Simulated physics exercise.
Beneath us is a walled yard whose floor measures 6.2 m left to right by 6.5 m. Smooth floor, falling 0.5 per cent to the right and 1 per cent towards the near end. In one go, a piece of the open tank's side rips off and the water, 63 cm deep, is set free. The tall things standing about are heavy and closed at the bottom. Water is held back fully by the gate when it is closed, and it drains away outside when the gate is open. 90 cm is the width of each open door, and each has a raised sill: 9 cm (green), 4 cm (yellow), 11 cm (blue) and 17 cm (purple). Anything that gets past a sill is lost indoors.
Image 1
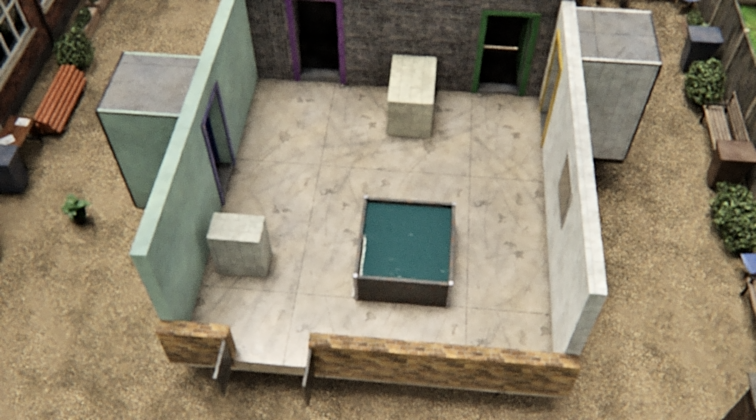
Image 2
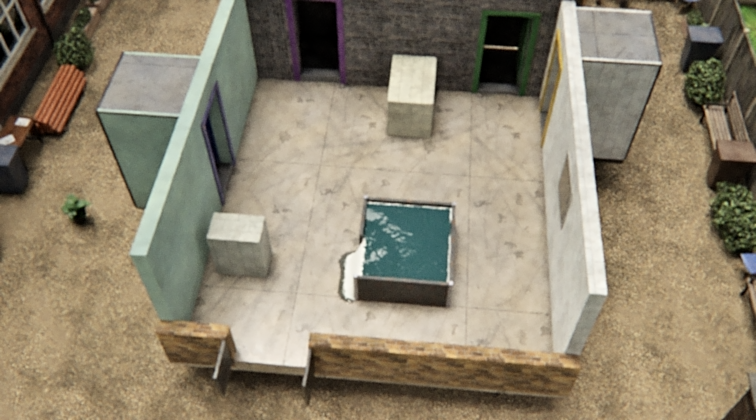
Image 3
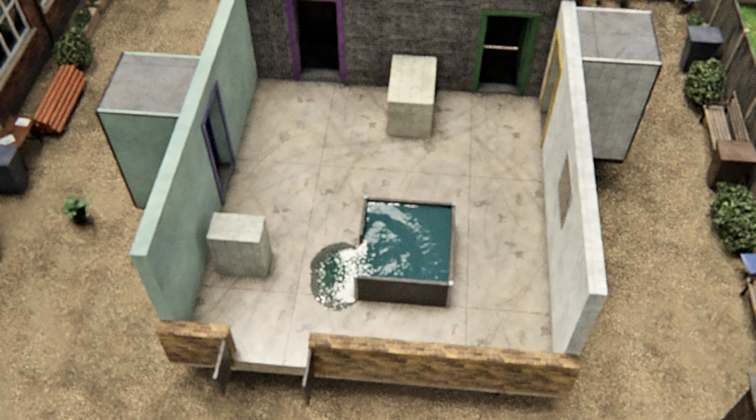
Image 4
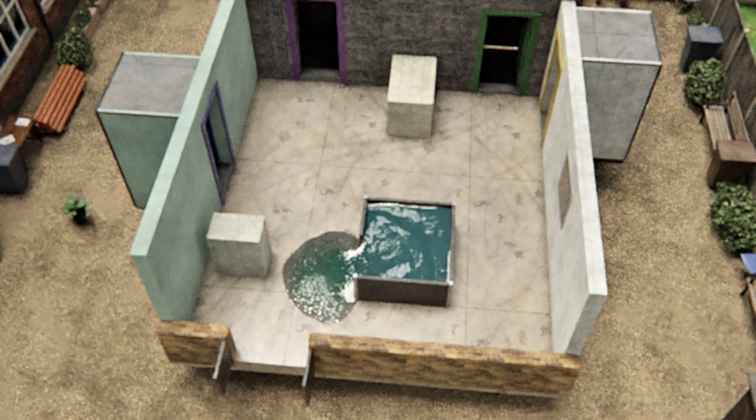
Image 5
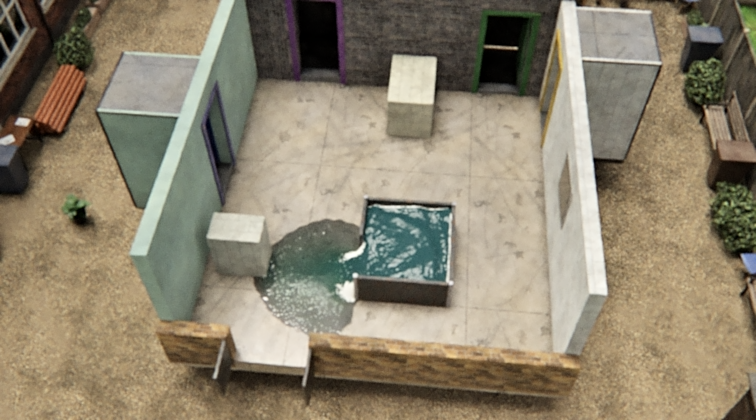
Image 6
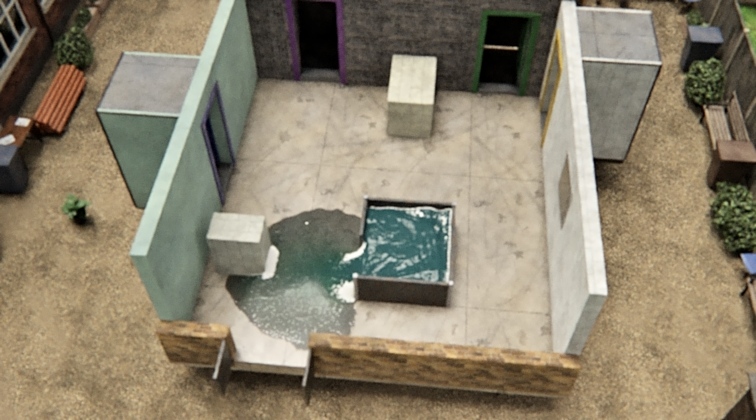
Water pouring from the left side of an open tank, spreading leftward across a pale walled yard floor and reaching a block.
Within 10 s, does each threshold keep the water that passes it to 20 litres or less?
Outcome: At the green door the total will be lower than the limit, at the yellow door the total will be lower than the limit, at the blue door the total will be lower than the limit, at the purple door the total will be lower than the limit.
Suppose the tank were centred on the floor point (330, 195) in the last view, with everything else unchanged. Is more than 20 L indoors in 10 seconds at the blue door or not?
Lab note: Blue door, limit broken.
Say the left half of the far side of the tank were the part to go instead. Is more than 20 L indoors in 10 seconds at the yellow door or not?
Measured against that limit, the yellow door goes beyond it.
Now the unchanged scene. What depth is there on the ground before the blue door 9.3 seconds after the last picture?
It averages close to 2.5 centimetres.
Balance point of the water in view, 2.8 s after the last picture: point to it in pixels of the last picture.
Roughly (314, 251) in the last picture.
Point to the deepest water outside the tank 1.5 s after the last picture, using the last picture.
Near (221, 326).
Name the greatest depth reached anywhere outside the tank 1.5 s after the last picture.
Up to near 30 cm.
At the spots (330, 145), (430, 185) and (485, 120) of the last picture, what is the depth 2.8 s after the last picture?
Spot by spot: Some 0, 0, then 0 cm.
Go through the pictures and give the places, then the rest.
The open tank at (406, 242) is whole and still, 63 cm deep, in the first frame.
The front is at (347, 257), 0.5 m from the gap at (360, 270); 0.2 m2 of floor is under water; 63 cm left at the back of the open tank, in the second frame.
Water pours out at (360, 271) and has run 0.9 m, to (317, 263); typically 10 cm deep outside, 63 cm at the open tank's back, in the third frame.
Water pours out at (360, 272) and has run 1.3 m, to (289, 266); typically 7 cm deep outside, 62 cm at the open tank's back, in the fourth frame.
Water pours out at (360, 272) and has run 1.8 m, to (260, 281); typically 5 cm deep outside, 55 cm at the open tank's back, in the fifth frame.
Water pours out at (360, 271) and has run 2.3 m, to (232, 285); typically 4 cm deep outside, 53 cm at the open tank's back, in the sixth frame.
Then, 0.7 s after the last picture water covers 20 % of the floor and is deepest (45 cm) near (185, 343); green door not reached, yellow door not reached, blue door not reached, purple door not reached.
Then, 1.5 s after the last picture water covers 25 % of the floor and is deepest (30 cm) near (221, 326); green door not reached, yellow door not reached, blue door 14 cm at the sill, 1 L in, purple door not reached.
Then, 2.8 s after the last picture water covers 35 % of the floor and is deepest (22 cm) near (227, 346); green door not reached, yellow door not reached, blue door 10 cm at the sill, 5 L in, purple door not reached.
Then, 5.3 s after the last picture water covers 45 % of the floor and is deepest (16 cm) near (388, 88); green door not reached, yellow door not reached, blue door 7 cm at the sill, 5 L in, purple door 8 cm at the sill, 0 L in.
Then, 9.3 s after the last picture water covers 55 % of the floor and is deepest (7 cm) near (391, 213); green door not reached, yellow door not reached, blue door 2 cm at the sill, 5 L in, purple door 5 cm at the sill, 0 L in.
